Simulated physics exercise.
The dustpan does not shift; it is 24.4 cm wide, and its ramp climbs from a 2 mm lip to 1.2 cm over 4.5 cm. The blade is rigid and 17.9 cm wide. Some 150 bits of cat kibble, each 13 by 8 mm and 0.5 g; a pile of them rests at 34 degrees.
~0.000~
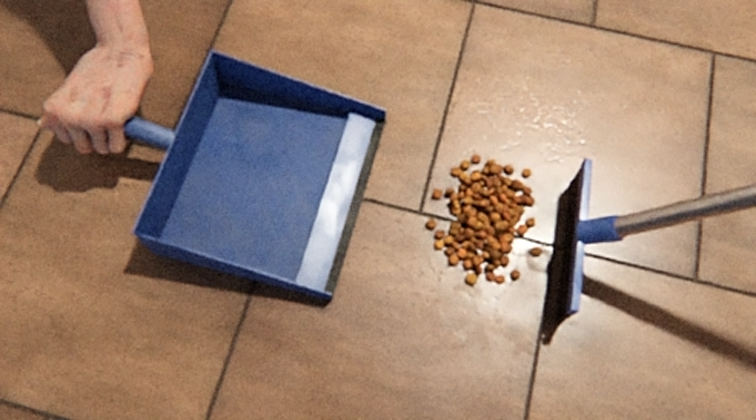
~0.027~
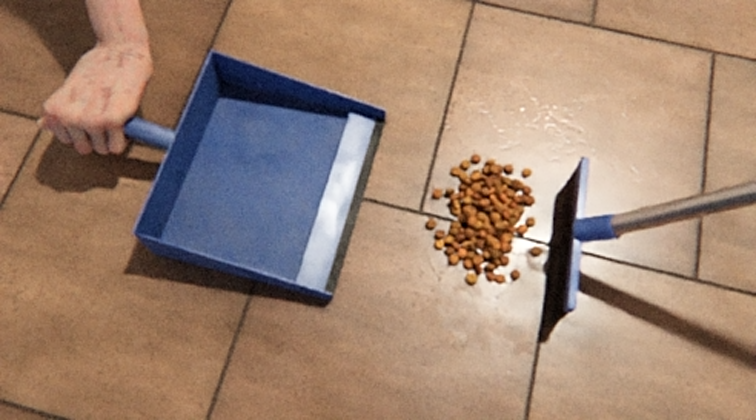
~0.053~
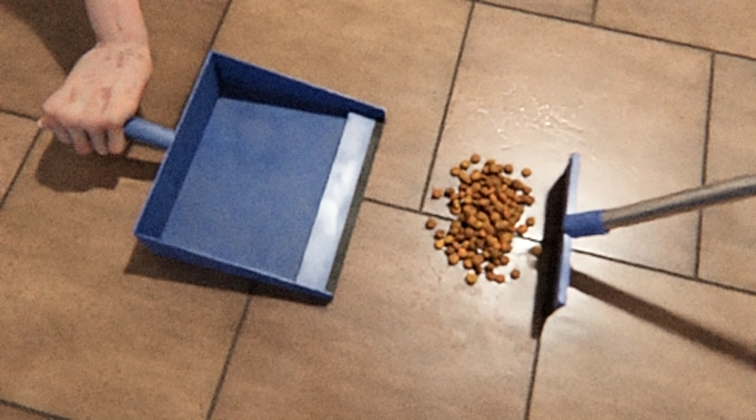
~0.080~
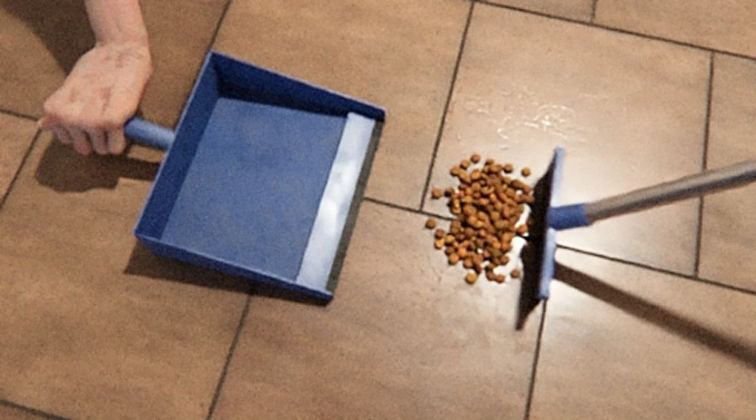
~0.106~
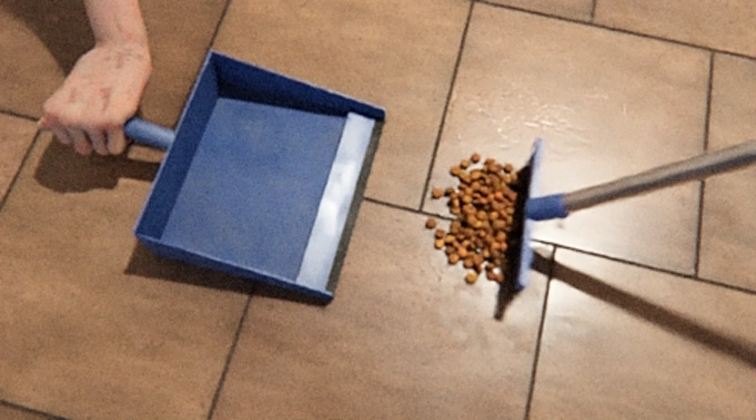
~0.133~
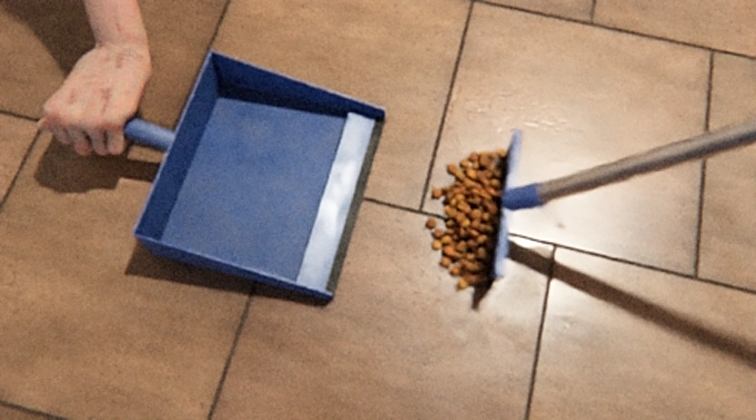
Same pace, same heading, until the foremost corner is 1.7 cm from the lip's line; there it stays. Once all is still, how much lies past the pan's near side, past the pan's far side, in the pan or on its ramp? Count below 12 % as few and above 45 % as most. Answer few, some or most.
Past the pan's near side: Few; past the pan's far side: Few; in the pan or on its ramp: Most.
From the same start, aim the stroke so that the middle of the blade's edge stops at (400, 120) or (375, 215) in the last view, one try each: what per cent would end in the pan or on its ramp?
Some 35 and 60 per cent.
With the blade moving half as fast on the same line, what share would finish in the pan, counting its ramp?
Then about 50 per cent.
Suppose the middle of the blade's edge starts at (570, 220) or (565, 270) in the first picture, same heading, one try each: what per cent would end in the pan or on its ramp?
About 45 and 65 per cent.
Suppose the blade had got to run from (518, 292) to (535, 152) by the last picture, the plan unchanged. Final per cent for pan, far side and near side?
Pan 55, far 5, near 0.
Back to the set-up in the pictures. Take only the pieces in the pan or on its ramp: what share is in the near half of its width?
About 30 per cent.
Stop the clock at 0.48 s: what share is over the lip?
About 60 per cent by then.
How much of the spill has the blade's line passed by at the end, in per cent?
Some 5 per cent.
Then, at 0.22 s, middle of the blade 8 cm from the lip; 0 % over the lip, far side 5 %, near side 0 %.
Then, at 0.28 s, middle of the blade 3 cm from the lip; 20 % over the lip, far side 5 %, near side 0 %.
Then, at 0.48 s, middle of the blade 2 cm from the lip; 60 % over the lip, far side 5 %, near side 5 %.
By 1.1 s all is still; near side 5 %, far side 5 %, pan 60 %, in front of the lip or behind the blade 30 %.
